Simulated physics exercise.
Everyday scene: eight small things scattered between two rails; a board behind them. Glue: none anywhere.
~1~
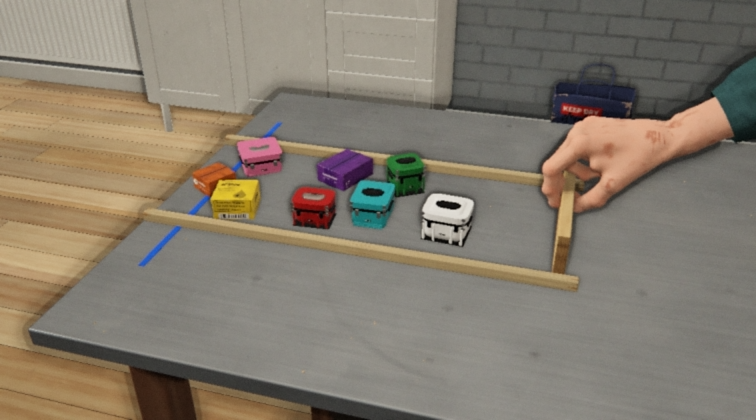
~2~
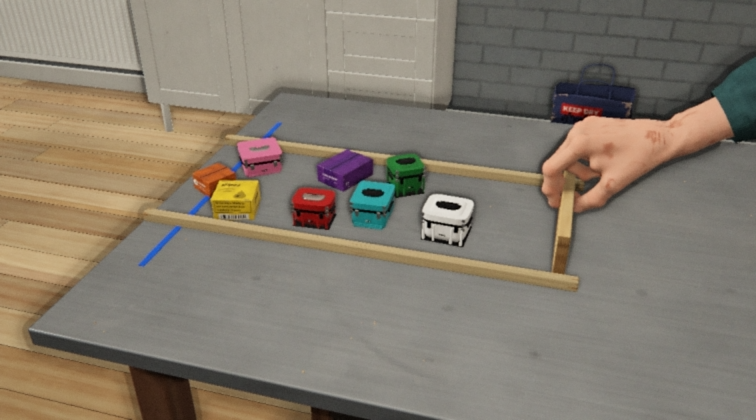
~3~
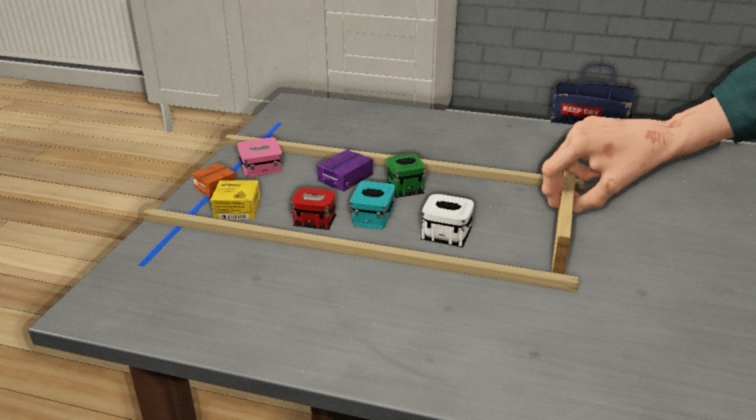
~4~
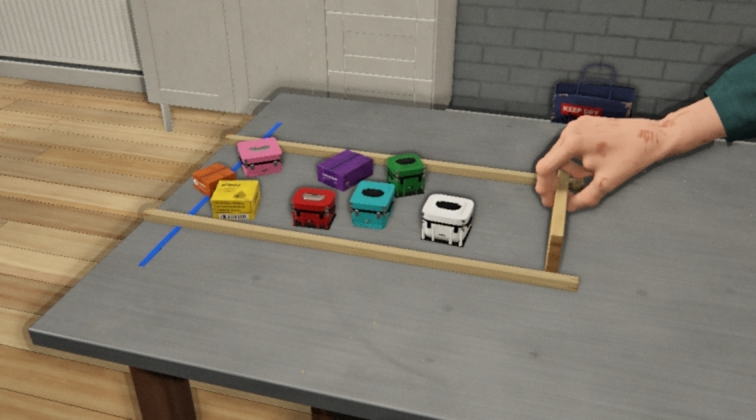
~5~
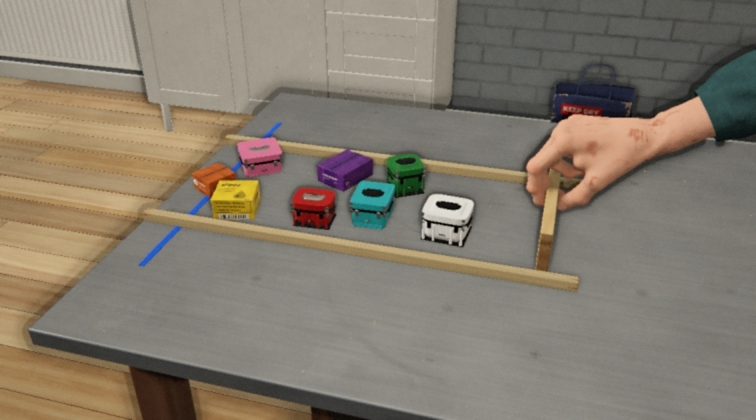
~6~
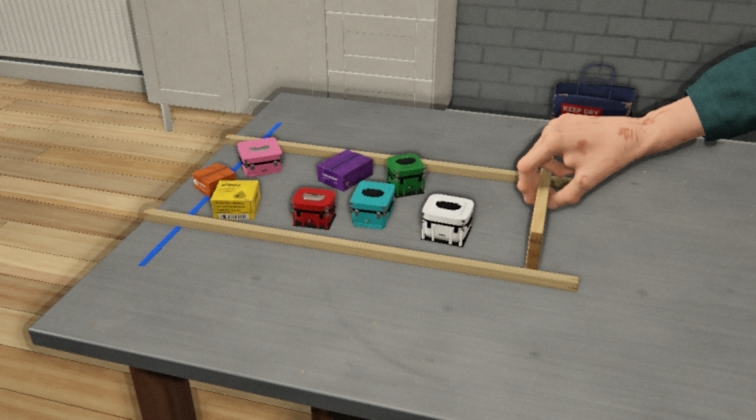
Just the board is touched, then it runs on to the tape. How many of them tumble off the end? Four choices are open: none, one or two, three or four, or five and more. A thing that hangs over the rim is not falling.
There will be five or more losses over the edge.
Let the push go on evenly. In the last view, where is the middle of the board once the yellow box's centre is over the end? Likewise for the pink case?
(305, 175) and then (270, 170), give or take.
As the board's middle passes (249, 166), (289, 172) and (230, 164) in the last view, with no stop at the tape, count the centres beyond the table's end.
The numbers past the end are 4, 1 and 6.
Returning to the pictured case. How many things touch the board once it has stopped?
The count in contact is 2.
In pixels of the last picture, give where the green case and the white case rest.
Roughly at (229, 147) and at (188, 182), in that order.
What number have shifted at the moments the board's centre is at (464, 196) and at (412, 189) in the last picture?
Counts: 1 and 4.
Early on, none off yet; orange box at rest near (215, 180); pink case at rest near (260, 158); yellow box at rest near (237, 200).
Finally, the number that fall off is five or more; lost, turquoise case, purple box, red case, yellow box, pink case and orange box.
